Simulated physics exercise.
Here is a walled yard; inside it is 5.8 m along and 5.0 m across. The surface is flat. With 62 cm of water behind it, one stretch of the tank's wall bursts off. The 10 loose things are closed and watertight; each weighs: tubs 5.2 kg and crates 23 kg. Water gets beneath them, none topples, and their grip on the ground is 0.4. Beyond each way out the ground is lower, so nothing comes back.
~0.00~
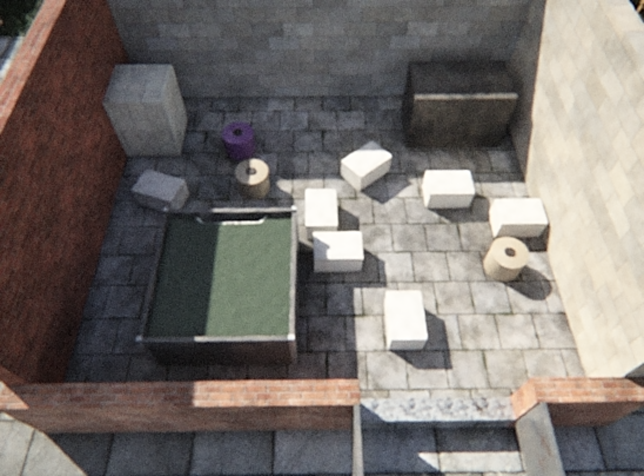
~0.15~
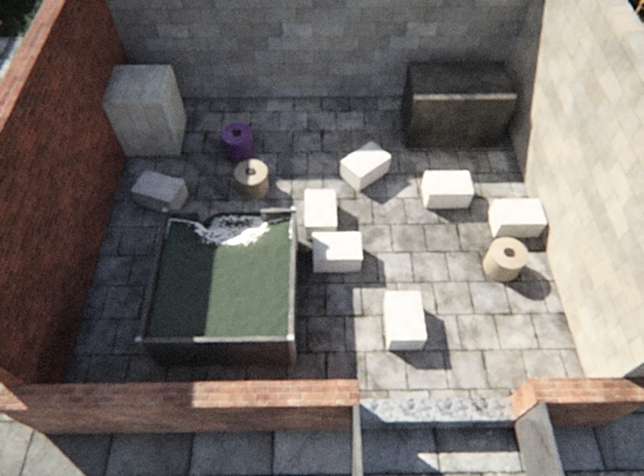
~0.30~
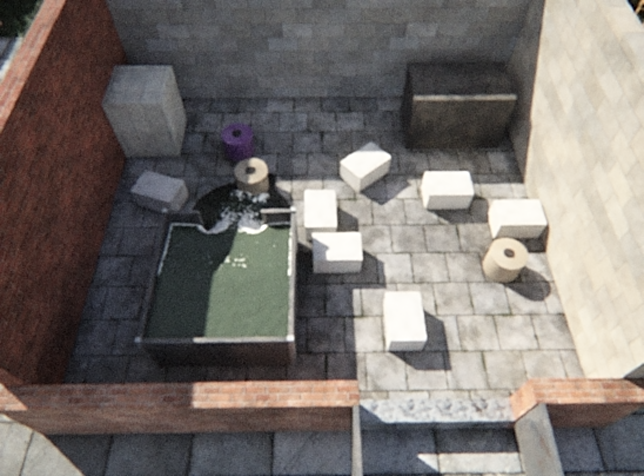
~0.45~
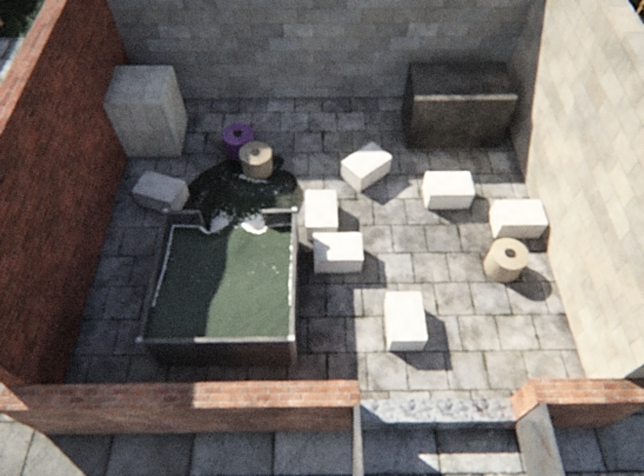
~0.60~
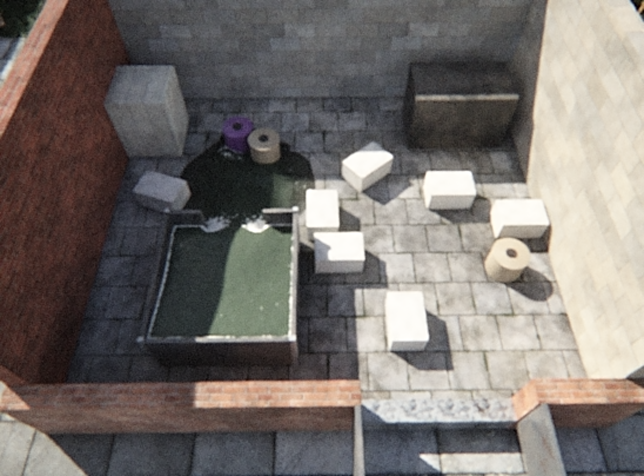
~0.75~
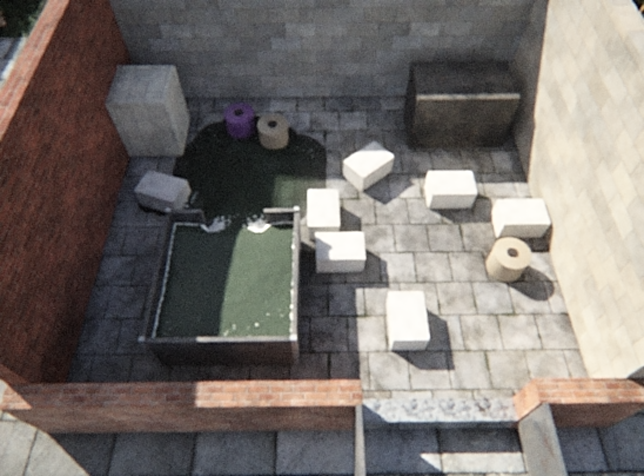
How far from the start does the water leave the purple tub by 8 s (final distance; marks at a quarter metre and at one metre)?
Purple tub gets carried off.
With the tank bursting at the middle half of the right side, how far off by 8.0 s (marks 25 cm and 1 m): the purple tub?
In that case the purple tub stays put.
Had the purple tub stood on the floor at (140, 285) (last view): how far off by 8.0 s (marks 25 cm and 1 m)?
It is nudged along.
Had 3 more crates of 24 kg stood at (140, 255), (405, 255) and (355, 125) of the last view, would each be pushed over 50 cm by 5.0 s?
In turn: Short of it, under, more.
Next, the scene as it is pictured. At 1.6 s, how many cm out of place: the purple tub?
Roughly 100 cm by then.
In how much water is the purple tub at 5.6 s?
Roughly 11 cm.
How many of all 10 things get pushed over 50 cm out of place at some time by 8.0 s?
2 of them.
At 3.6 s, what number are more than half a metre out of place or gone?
By then 2.
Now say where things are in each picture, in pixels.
The first picture shows the purple tub at (238, 133) rests on the ground; 2.3 m2 under water; 0 of 10 have shifted.
The second picture shows the purple tub at (237, 133) rests on the ground; water covers 2.8 m2; 0 of 10 have shifted.
The third picture shows the purple tub at (237, 134), on the bottom; water covers 3.3 m2; 0 of 10 have shifted.
The fourth picture shows the purple tub at (238, 134), on the bottom; water covers 4.1 m2; 1 of 10 have shifted.
The fifth picture shows the purple tub at (238, 127) rests on the ground, 14 cm from its start; 4.9 m2 under water; 2 of 10 have shifted.
The sixth picture shows the purple tub at (239, 113) rests on the ground, 42 cm from its start; water covers 6.0 m2; 2 of 10 have shifted.
After 1.6 s the purple tub is near (234, 84), 1.0 m from its start, afloat; 0 of 10 are out; 2 afloat.
After 3.6 s the purple tub is near (264, 91), 0.8 m from its start, afloat; 0 of 10 are out; 2 afloat.
After 5.6 s the purple tub is near (340, 100), 1.6 m from its start, afloat; 0 of 10 are out; 2 afloat.
After 8.0 s the purple tub is near (361, 136), 1.8 m from its start, afloat; 0 of 10 are out; 2 afloat.
